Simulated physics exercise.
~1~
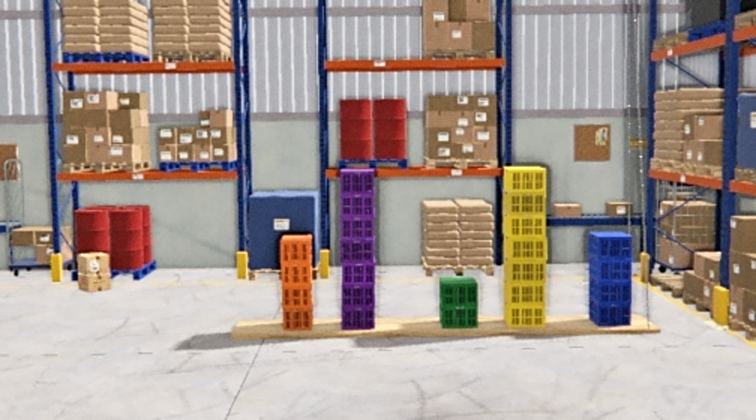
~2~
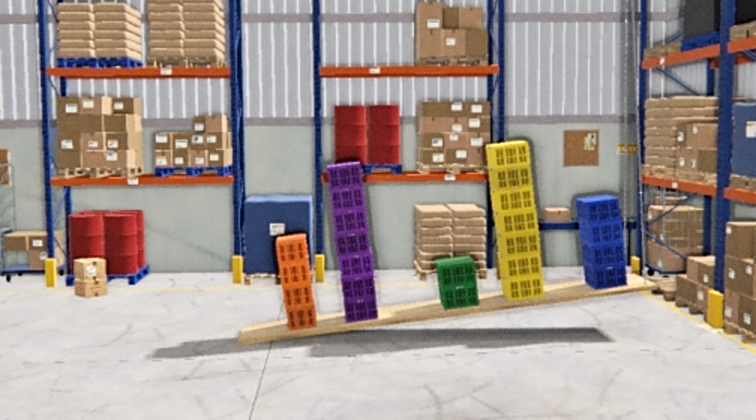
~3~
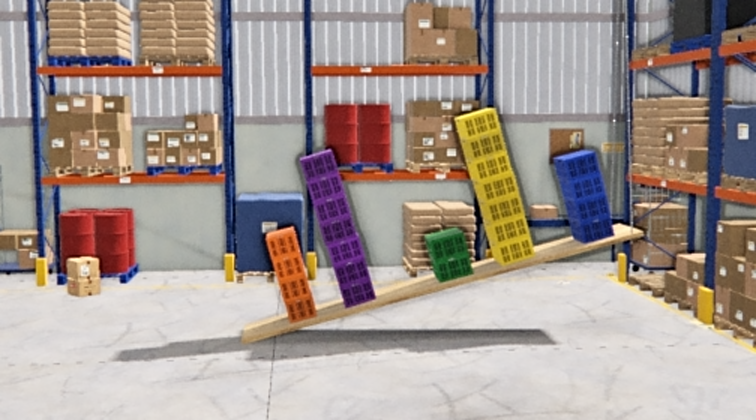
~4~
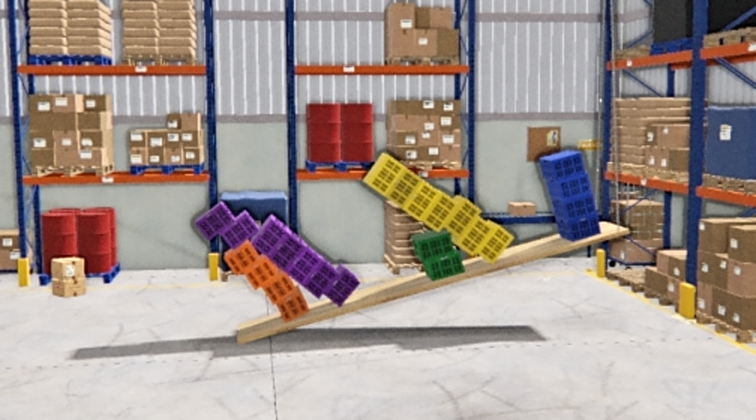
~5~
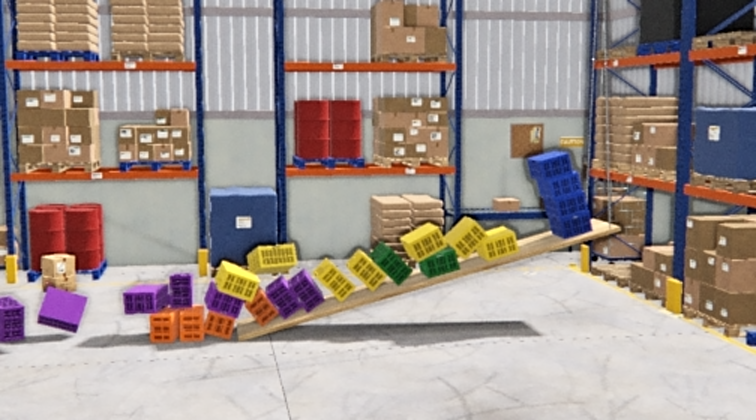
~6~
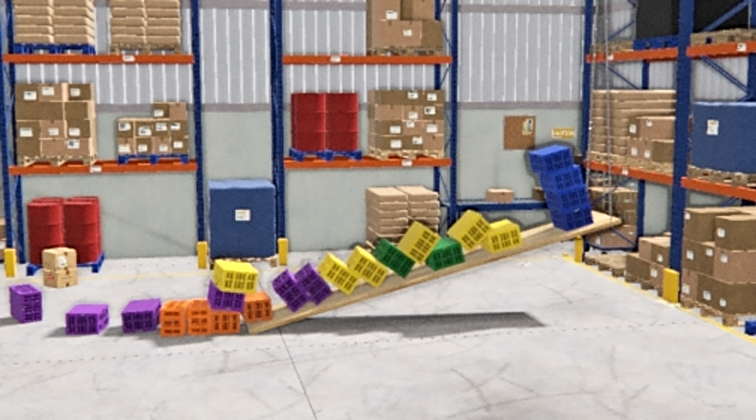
Stacked coloured crates on a tilting plank toppling leftward, purple, orange, yellow and green piles collapsing while the blue stack stays standing.
